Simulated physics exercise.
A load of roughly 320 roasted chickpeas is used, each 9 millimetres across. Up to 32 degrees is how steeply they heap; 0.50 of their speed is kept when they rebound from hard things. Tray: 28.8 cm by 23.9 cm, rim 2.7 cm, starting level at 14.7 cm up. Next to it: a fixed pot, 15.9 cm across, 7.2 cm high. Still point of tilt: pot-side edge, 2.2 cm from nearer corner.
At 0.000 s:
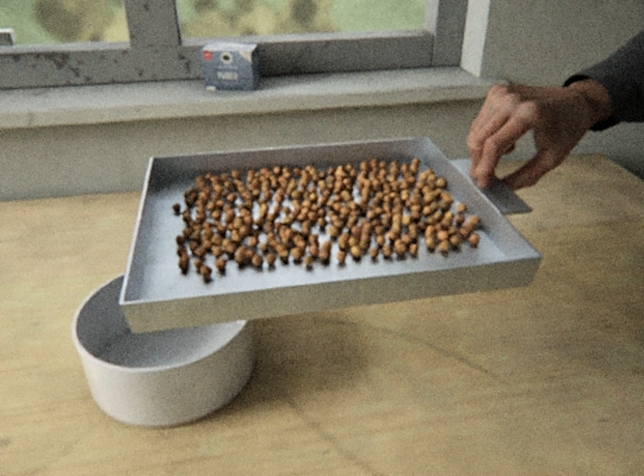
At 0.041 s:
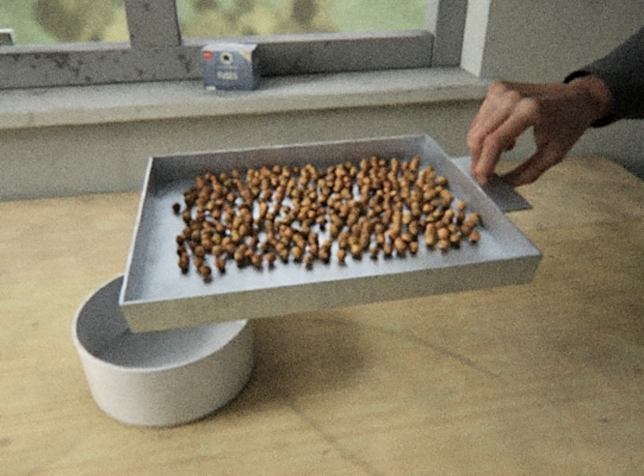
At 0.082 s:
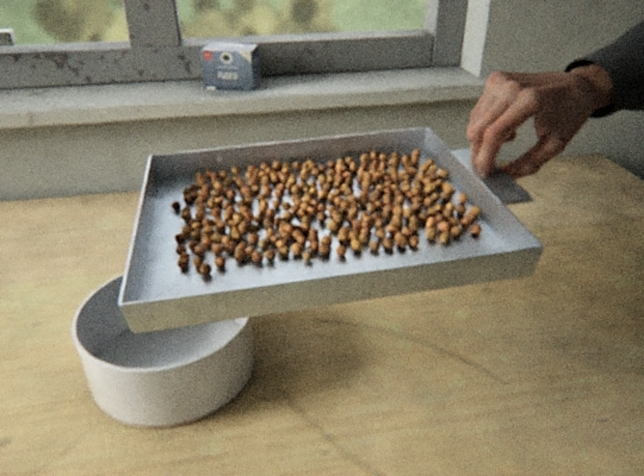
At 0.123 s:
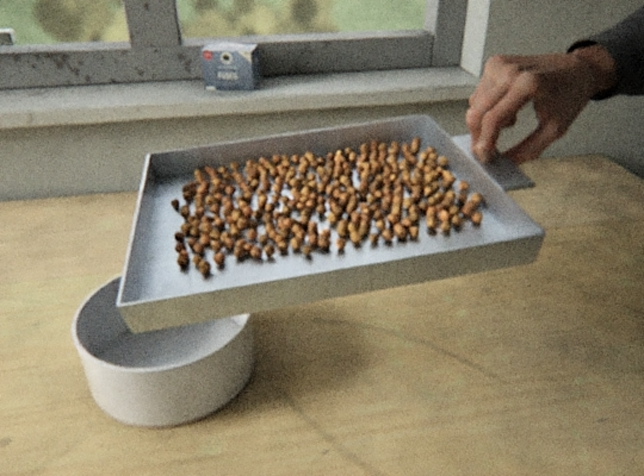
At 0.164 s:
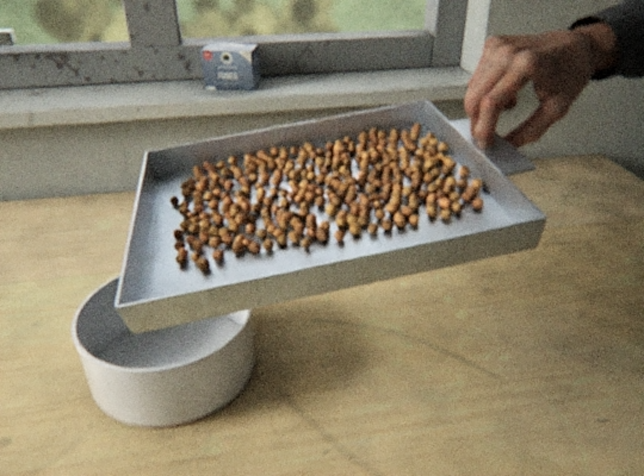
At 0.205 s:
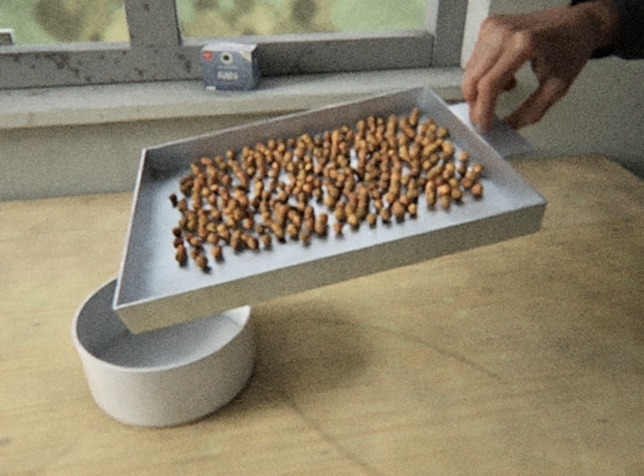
A hand slowly raises the right side of a metal tray of roasted chickpeas.
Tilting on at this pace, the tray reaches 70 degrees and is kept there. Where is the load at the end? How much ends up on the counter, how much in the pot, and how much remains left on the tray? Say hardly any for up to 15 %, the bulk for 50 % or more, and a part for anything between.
By place: Counter hardly any, pot hardly any, left on the tray the bulk.
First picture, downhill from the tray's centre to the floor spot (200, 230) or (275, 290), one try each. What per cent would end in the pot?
I'd put it at roughly 5 per cent for the first tilt and roughly 0 per cent for the second.
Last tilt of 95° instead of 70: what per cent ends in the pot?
In that case, near 0 percent.
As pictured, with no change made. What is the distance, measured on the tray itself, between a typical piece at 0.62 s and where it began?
By then it sits near 8 cm from where it began.
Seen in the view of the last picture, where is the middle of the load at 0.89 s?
My estimate is roughly (144, 192).
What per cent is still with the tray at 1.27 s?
Reading: Approx. 95%.
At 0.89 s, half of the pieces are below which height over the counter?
Roughly 20 cm.
After 0.62 s, tilt 39 degrees; the tray holds 100 %, the pot 0 %.
After 0.89 s, tilt 58 degrees; the tray holds 100 %, the pot 0 %.
After 1.27 s, tilt 70 degrees; the tray holds 95 %, the pot 0 %.
At rest (1.8 s), counter 5 %, pot 0 %, tray 95 %.
